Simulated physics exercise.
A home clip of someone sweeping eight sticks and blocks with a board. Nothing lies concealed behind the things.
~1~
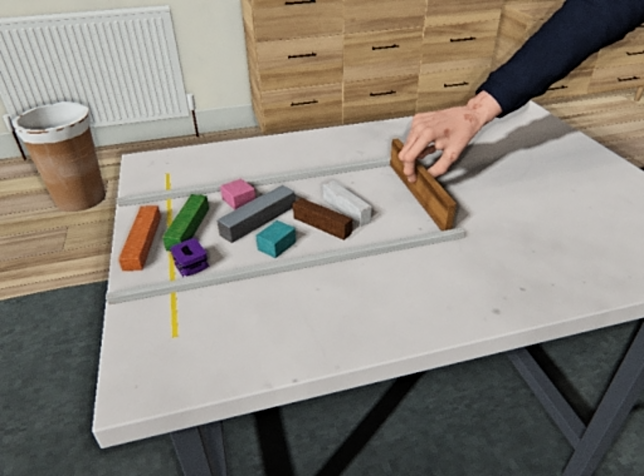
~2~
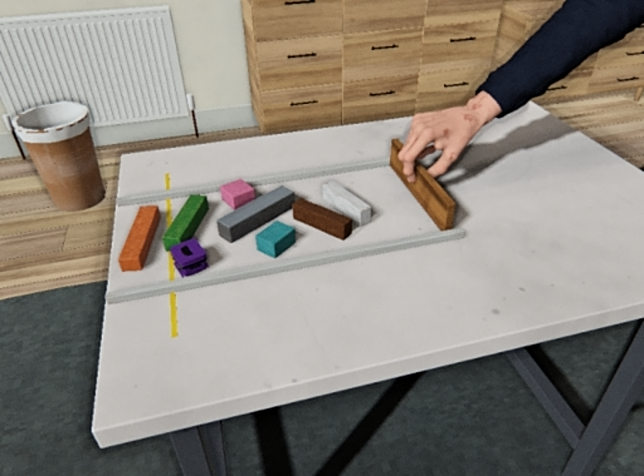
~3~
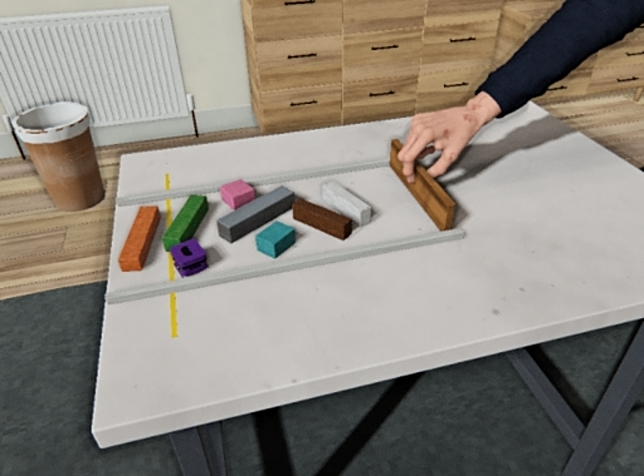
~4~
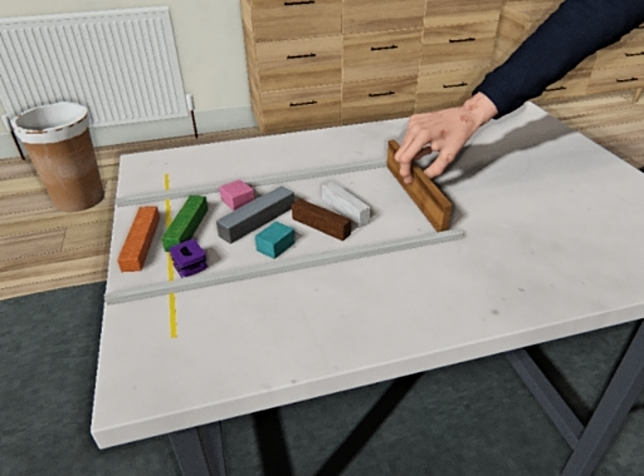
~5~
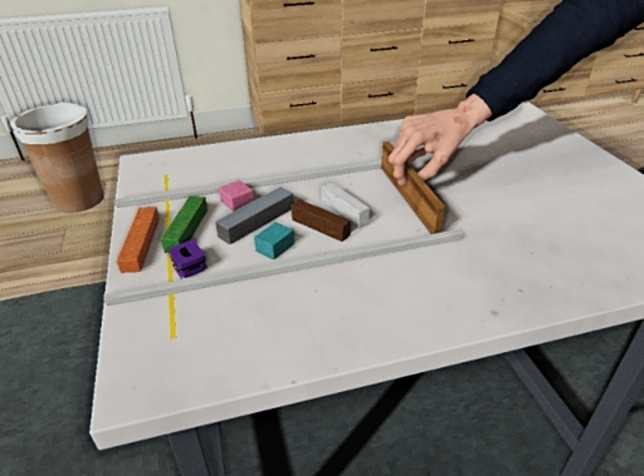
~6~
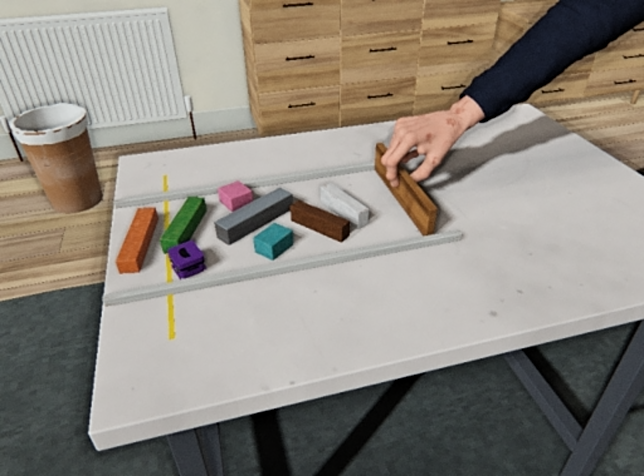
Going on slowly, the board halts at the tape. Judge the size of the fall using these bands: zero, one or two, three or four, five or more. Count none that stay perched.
The board is going to sweep off no more than two, but at least one.
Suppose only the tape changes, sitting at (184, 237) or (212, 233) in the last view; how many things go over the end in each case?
In the first try the count is 1, and in the second it is 0.
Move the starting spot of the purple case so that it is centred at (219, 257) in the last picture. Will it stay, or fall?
It drops down.
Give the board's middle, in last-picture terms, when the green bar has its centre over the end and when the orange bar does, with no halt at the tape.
Green bar over the end: About (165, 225). Orange bar over the end: About (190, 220).
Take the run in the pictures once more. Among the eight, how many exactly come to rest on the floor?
The figure is 2, exactly.
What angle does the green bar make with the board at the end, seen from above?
It is near 25° out of line.
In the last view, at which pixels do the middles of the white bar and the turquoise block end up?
The first near (159, 234), the second near (119, 276).
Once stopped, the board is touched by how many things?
That number would be 2.
Soon after, none off yet; orange bar at rest near (139, 238); purple case at rest near (187, 261); green bar at rest near (185, 224).
Then, none off yet; orange bar at rest near (139, 238); purple case moved about its own width near (169, 268); green bar moving near (180, 224).
At rest, the number that fall off is one or two; fallen, purple case and orange bar.
